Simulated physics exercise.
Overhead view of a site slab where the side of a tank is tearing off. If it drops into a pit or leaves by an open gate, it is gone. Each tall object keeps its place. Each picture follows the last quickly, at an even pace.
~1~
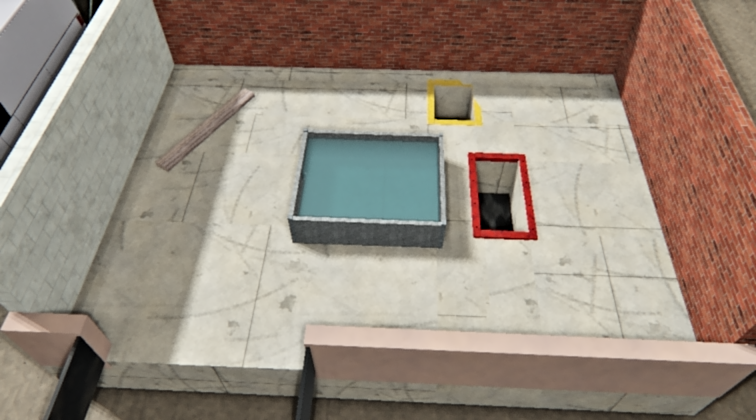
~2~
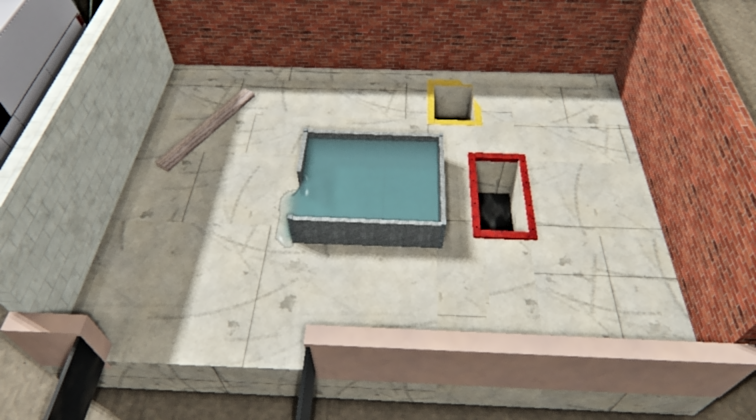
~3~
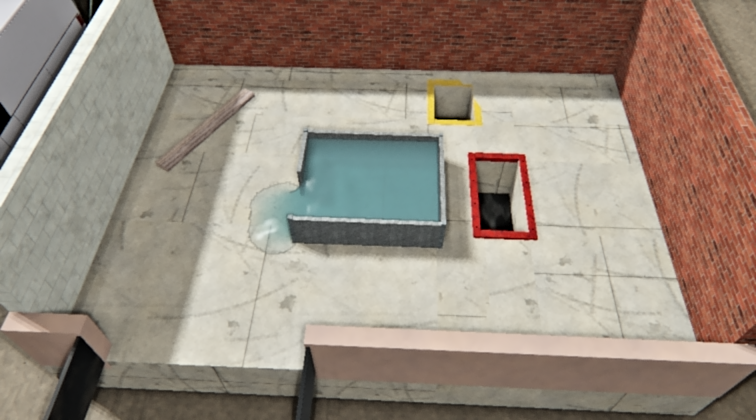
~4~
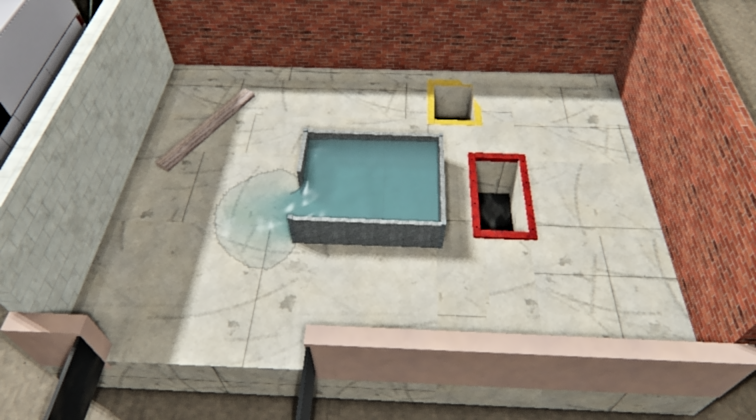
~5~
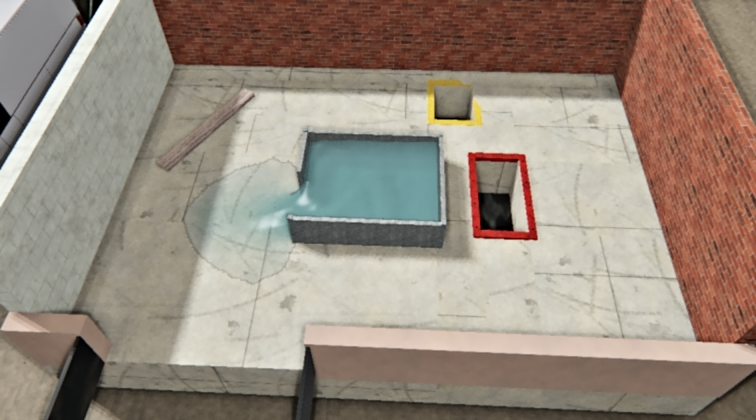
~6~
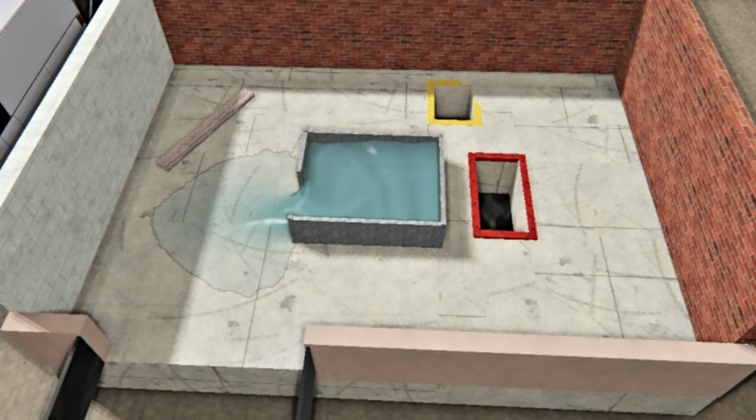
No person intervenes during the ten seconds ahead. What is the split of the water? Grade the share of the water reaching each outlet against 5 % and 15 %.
By my reckoning the gate goes over 15 %, the yellow pit stays under 5 %, the red pit stays under 5 %.
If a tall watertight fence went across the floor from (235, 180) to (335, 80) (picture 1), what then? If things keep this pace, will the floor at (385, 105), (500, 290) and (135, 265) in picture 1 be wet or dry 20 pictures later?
Going spot by spot: High and dry, then high and dry, then drenched.
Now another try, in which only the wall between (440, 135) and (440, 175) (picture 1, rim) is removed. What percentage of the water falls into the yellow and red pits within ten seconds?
The yellow pit gets 6 per cent and the red pit 50 per cent.
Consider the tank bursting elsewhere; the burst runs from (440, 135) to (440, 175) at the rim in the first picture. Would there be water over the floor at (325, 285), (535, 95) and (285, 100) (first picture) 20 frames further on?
Result, in sequence: Untouched by the flood; inundated; untouched by the flood.
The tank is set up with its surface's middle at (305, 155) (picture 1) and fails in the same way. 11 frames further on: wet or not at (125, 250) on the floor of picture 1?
Outcome at the given point: Swamped.
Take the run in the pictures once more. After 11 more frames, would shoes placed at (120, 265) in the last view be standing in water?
That place: Swamped.
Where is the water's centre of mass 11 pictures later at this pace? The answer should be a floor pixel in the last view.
The water's centre sits above (290, 211).
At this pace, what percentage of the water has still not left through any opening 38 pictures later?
That works out to about 86 percent.
A moment on, water covers 15 % of the floor; the gate 0 %, the yellow pit 0 %, the red pit 0 %.
Next, water covers 20 % of the floor; the gate 1 %, the yellow pit 0 %, the red pit 0 %.
Then, water covers 30 % of the floor; the gate 5 %, the yellow pit 0 %, the red pit 0 %.
Later, water covers 35 % of the floor; the gate 15 %, the yellow pit 0 %, the red pit 0 %.
In the end, water covers 50 % of the floor; the gate 28 %, the yellow pit 1 %, the red pit 0 %.
